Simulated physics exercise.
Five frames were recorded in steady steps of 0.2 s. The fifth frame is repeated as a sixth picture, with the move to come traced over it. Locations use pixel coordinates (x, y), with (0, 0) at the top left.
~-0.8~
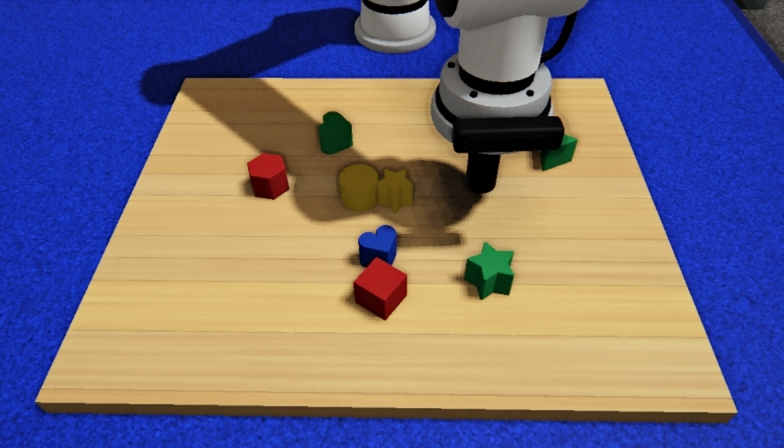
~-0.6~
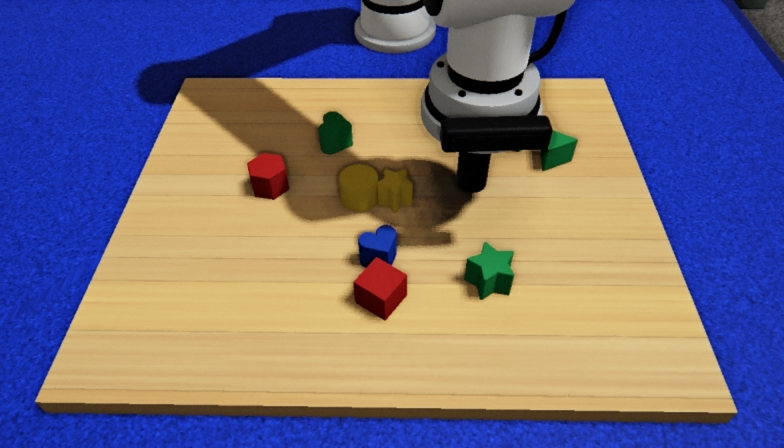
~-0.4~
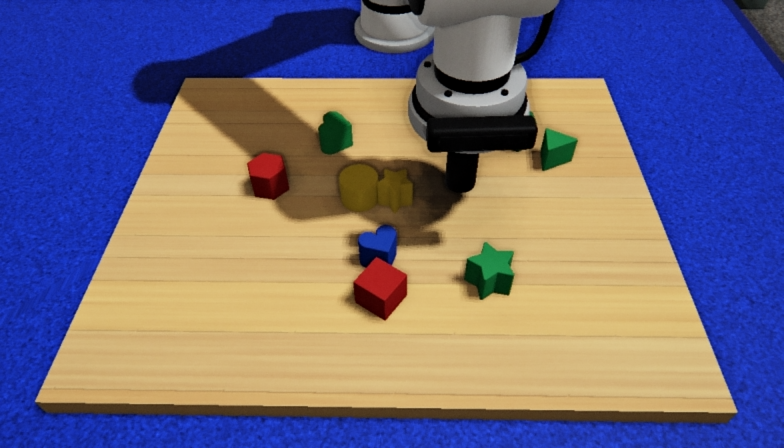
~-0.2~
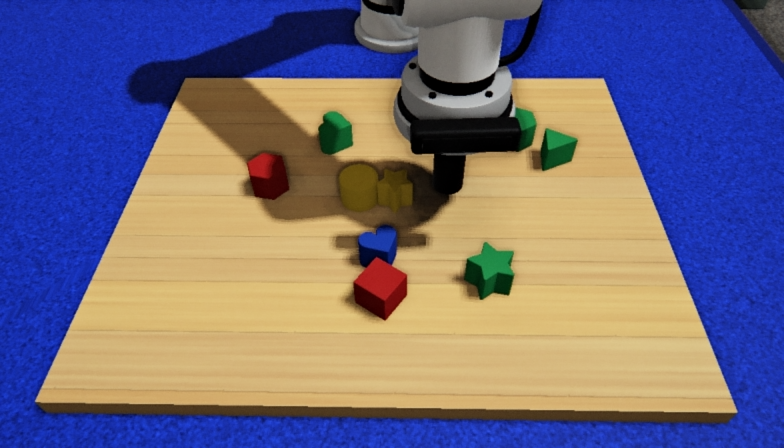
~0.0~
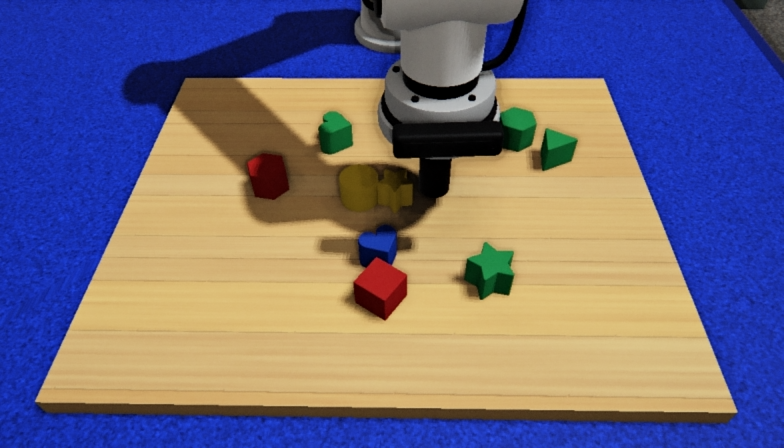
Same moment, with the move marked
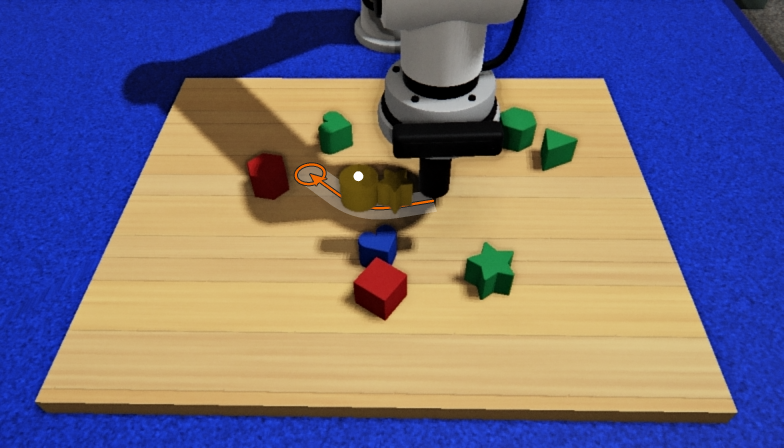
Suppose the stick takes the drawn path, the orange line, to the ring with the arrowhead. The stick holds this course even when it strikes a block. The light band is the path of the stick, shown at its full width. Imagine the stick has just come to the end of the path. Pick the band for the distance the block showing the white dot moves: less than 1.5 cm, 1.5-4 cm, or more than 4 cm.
My estimate: Beyond 4 cm.
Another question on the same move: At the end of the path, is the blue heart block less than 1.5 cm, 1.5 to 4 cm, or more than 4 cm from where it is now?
The answer here is less than 1.5 cm.
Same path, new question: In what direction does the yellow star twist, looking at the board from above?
It turns round anticlockwise.
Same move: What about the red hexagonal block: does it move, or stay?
It is moved off its spot.
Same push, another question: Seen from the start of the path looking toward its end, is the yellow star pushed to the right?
No
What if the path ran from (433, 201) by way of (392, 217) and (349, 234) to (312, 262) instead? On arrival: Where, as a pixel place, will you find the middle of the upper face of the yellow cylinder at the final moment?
It ends at (326, 174).
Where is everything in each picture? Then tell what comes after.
Stick tip (480, 184); block tops, red hexagonal block (266, 165); green heart block (333, 121); yellow cylinder (358, 176); blue heart block (379, 238); yellow star (395, 179), in the first frame.
Stick (471, 183); blocks unchanged, in the second frame.
Stick (460, 183); blocks unchanged, in the third frame.
Stick (448, 184); blocks unchanged, in the fourth frame.
Stick (434, 188); red hexagonal block (266, 165); green heart block (333, 121); yellow cylinder (358, 176); blue heart block (379, 238); yellow star (395, 179), in the fifth frame.
Path on the board, from (433, 201) via (385, 208) and (342, 197), ending at (310, 174); the dot is on the yellow cylinder.
On the path given first. One third of the way, stick (385, 195); yellow cylinder (329, 177); yellow star (356, 189).
Two thirds of the way, stick (340, 183); red hexagonal block (256, 161), turned 15° anticlockwise; yellow cylinder (286, 173); yellow star (316, 187), turned 25° anticlockwise.
At the end, stick (308, 161); red hexagonal block (256, 161), turned 15° anticlockwise; green heart block in place; yellow cylinder (285, 173); blue heart block in place; yellow star (315, 186), turned 45° anticlockwise.
